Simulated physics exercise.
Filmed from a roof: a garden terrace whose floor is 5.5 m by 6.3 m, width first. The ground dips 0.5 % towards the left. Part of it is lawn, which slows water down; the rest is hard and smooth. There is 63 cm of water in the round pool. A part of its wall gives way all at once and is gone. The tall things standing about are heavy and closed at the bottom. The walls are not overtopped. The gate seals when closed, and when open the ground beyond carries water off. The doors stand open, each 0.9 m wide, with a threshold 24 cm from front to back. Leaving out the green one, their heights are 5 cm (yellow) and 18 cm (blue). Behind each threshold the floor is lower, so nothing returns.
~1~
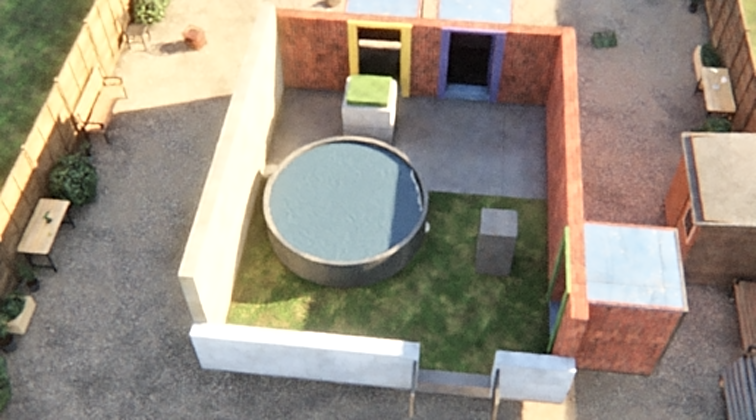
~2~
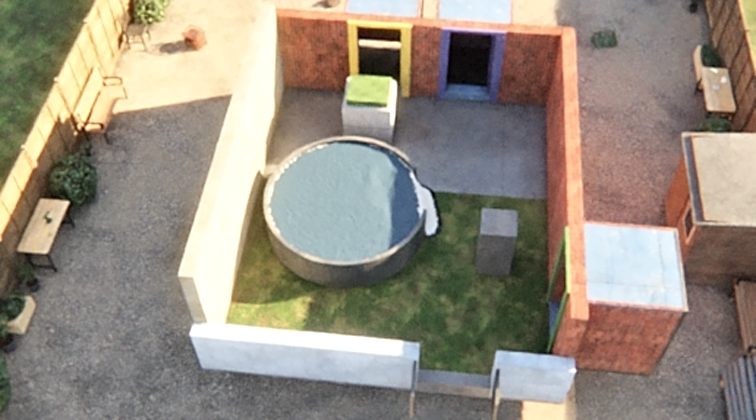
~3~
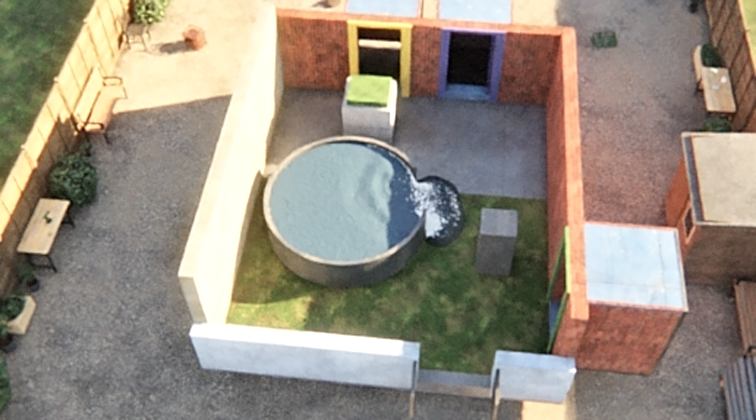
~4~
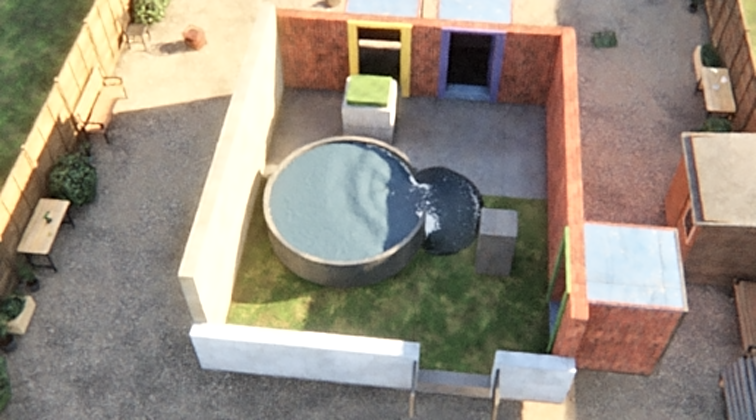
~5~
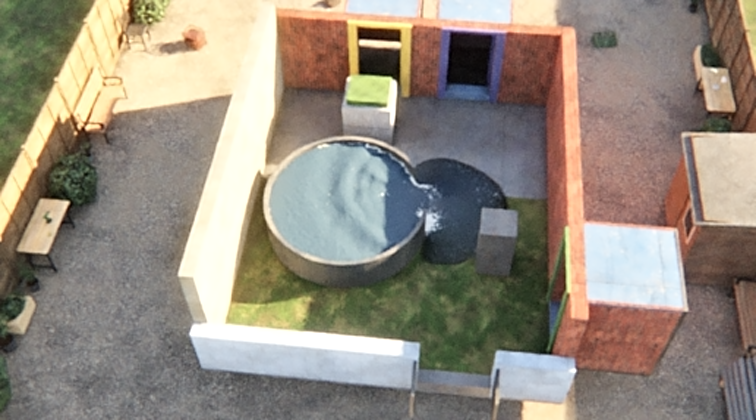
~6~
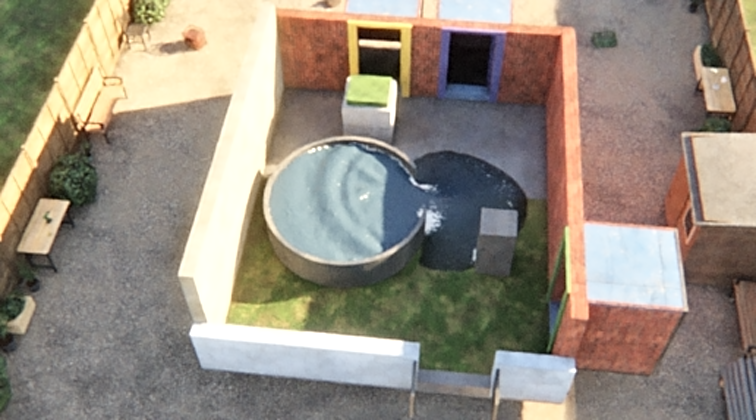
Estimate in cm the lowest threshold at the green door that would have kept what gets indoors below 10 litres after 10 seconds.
Some 7 cm above the ground.
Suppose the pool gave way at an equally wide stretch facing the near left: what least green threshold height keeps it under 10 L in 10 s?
Some 15 cm.
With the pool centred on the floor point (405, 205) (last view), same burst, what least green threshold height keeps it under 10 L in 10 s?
Some 9.5 cm.
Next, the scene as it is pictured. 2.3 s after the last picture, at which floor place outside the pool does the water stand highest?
At about (543, 117).
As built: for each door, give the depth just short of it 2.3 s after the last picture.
Depths in cm: Yellow 0, green 7, blue 16.
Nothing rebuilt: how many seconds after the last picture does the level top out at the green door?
At about 8.0 s.
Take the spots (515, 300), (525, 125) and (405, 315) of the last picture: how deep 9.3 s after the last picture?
In that order: 7, 14 and 7 cm.
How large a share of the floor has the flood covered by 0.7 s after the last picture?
About 30 per cent.
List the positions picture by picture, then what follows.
The round pool at (346, 200) is whole and still, 63 cm deep; the green door at (559, 294) is dry, in the first picture.
The front is at (429, 192), 0.3 m from the gap at (422, 204); 0.2 m2 of floor is wet, 63 cm left at the back, in the second picture.
The gap is at (422, 205), the front 0.7 m out at (462, 217); the back of the round pool holds 63 cm, in the third picture.
Water pours out at (422, 206) and has run 1.1 m, to a hidden place; about 8 cm deep outside, 63 cm at the back, in the fourth picture.
The gap is at (422, 206), the front 1.5 m out at (502, 200); the back of the round pool holds 63 cm, in the fifth picture.
The gap is at (422, 205), the front 1.9 m out at (521, 194); the back of the round pool holds 63 cm; 1.7 m in a straight line remain to the green door at (559, 294), in the sixth picture.
Then, 0.7 s after the last picture water covers 30 % of the floor, deepest (34 cm) near (427, 212); it has not reached the green door.
Then, 2.3 s after the last picture water covers 45 % of the floor, deepest (34 cm) near (543, 117); 7 cm at the green door, 0 litres in over its 8 cm threshold.
Then, 9.3 s after the last picture water covers 100 % of the floor, deepest (16 cm) near (268, 156); 8 cm at the green door, 4 litres in over its 8 cm threshold.
At the green door as built, the water peaked near 9 cm, 8.1 s after the last picture.
Run again over the same 10 s with other heights there, 22 litres in over 5.5 cm, 6 litres over 7.5 cm. The limit of 10 litres is kept from about 7 cm up.
